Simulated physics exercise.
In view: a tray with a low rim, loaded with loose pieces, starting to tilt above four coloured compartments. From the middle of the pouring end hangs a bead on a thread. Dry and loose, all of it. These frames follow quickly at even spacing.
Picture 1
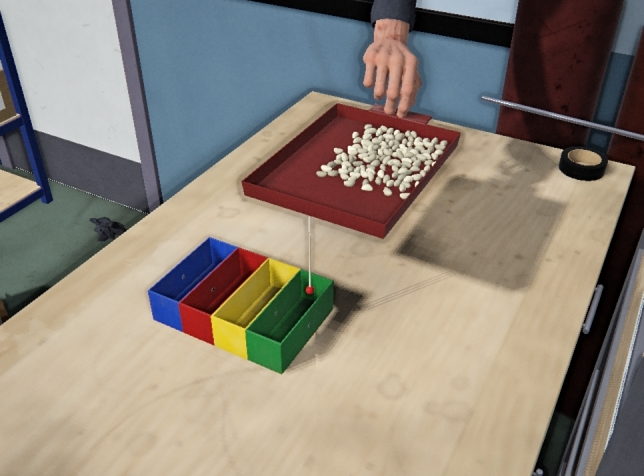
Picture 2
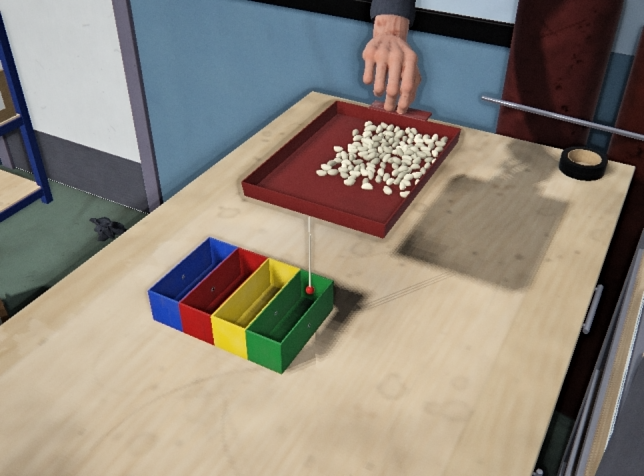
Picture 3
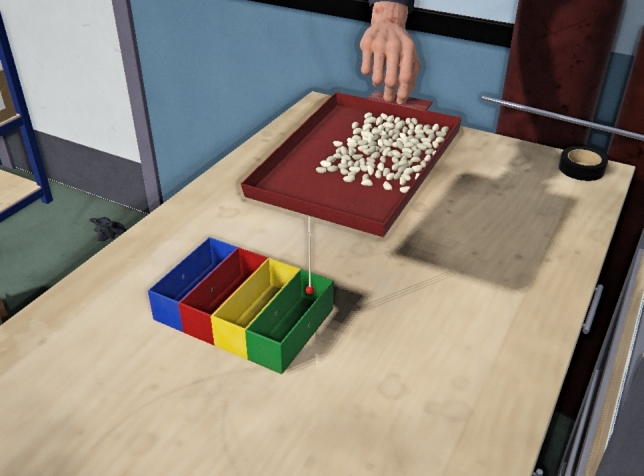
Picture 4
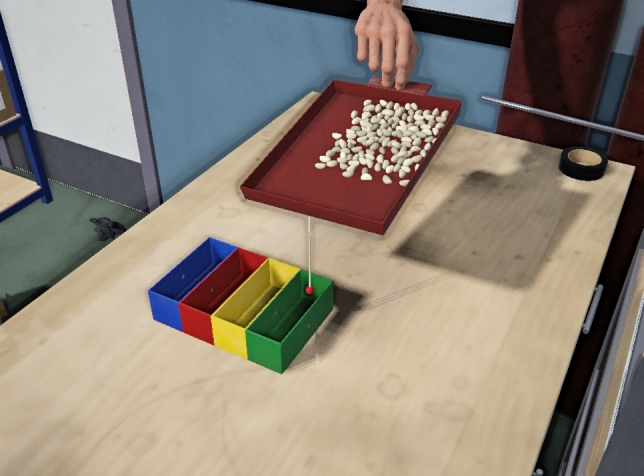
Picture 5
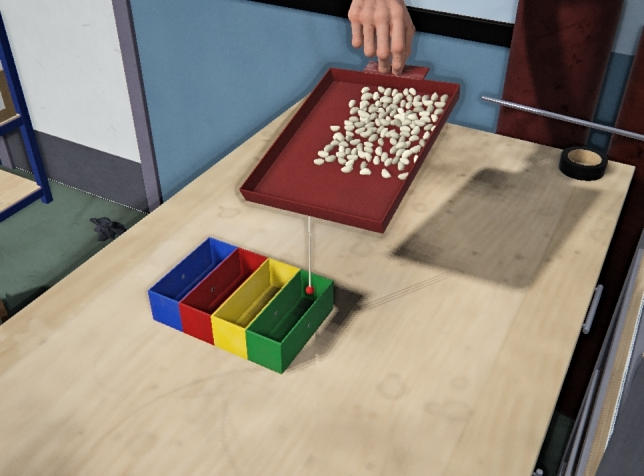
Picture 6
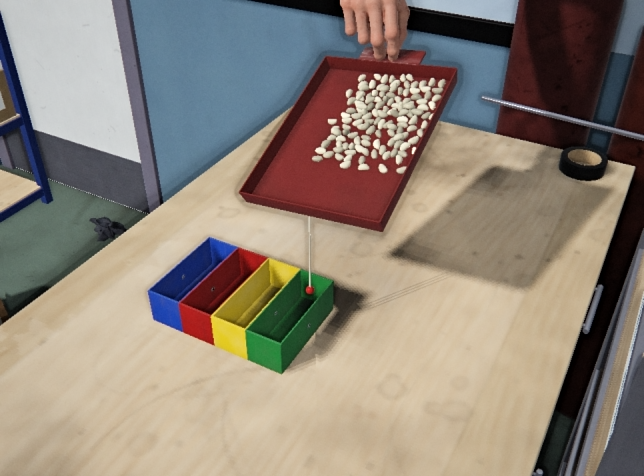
On a wooden tabletop, a hand holds the far edge of a red tray of white beans near blue, red, yellow and green compartments, a red bead hanging on a thread. The hand steadily lifts that edge, tilting the tray toward its near left corner, while the beans stay bunched together.
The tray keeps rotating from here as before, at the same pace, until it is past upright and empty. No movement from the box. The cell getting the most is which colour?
It is yellow.
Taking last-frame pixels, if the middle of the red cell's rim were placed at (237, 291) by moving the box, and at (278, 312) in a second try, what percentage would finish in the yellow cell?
About 30 and 10 per cent.
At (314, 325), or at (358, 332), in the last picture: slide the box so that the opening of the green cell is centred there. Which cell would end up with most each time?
First try: The red one; second try: The blue one.
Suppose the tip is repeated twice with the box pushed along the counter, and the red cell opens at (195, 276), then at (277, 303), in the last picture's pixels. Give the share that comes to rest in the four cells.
In turn about 70 and about 90 percent.
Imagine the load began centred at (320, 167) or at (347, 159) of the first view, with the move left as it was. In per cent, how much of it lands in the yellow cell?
About 50 %, then about 50 %.
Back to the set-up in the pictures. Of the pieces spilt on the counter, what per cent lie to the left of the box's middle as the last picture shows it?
Around 30 per cent, give or take.
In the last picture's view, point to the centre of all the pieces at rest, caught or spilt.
(255, 330).
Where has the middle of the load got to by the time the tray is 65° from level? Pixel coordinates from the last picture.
Its middle sits at about pixel (295, 185).
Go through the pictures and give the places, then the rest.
In the first picture, corners of the pouring end near (244, 181) and (384, 224), level; middle of the load near (387, 153), white beans; bead on its thread near (310, 290); blue cell near (166, 308); red cell near (197, 321); yellow cell near (230, 335); green cell near (264, 349).
In the second picture, corners of the pouring end near (244, 182) and (384, 224), level; middle of the load near (387, 150).
In the third picture, corners of the pouring end near (243, 183) and (383, 223), tipped barely, lowest at the left corner; middle of the load near (387, 143).
In the fourth picture, corners of the pouring end near (242, 186) and (382, 222), tipped a little, lowest at the left corner; middle of the load near (387, 133).
In the fifth picture, corners of the pouring end near (241, 189) and (380, 221), tipped clearly, lowest at the left corner; middle of the load near (385, 123).
In the sixth picture, corners of the pouring end near (241, 191) and (379, 221), tipped clearly, lowest at the left corner; middle of the load near (382, 114); blue cell near (166, 308); red cell near (197, 321); yellow cell near (230, 335); green cell near (264, 349).
Shortly afterwards, tray tipped steeply; all but a few on the tray; only a few falling or outside the box.
Next, tray tipped past a quarter turn; near two thirds on the tray; a little in the yellow cell; a little in the red cell; a little in the green cell; only a few in the blue cell; a little falling or outside the box.
Some moments later, tray tipped past a quarter turn; near half in the yellow cell; near a quarter in the green cell; near a quarter in the red cell; only a few in the blue cell; a little falling or outside the box.
In the end, tray tipped past a quarter turn; near half in the yellow cell; near a quarter in the green cell; near a quarter in the red cell; only a few in the blue cell; a little outside the box.
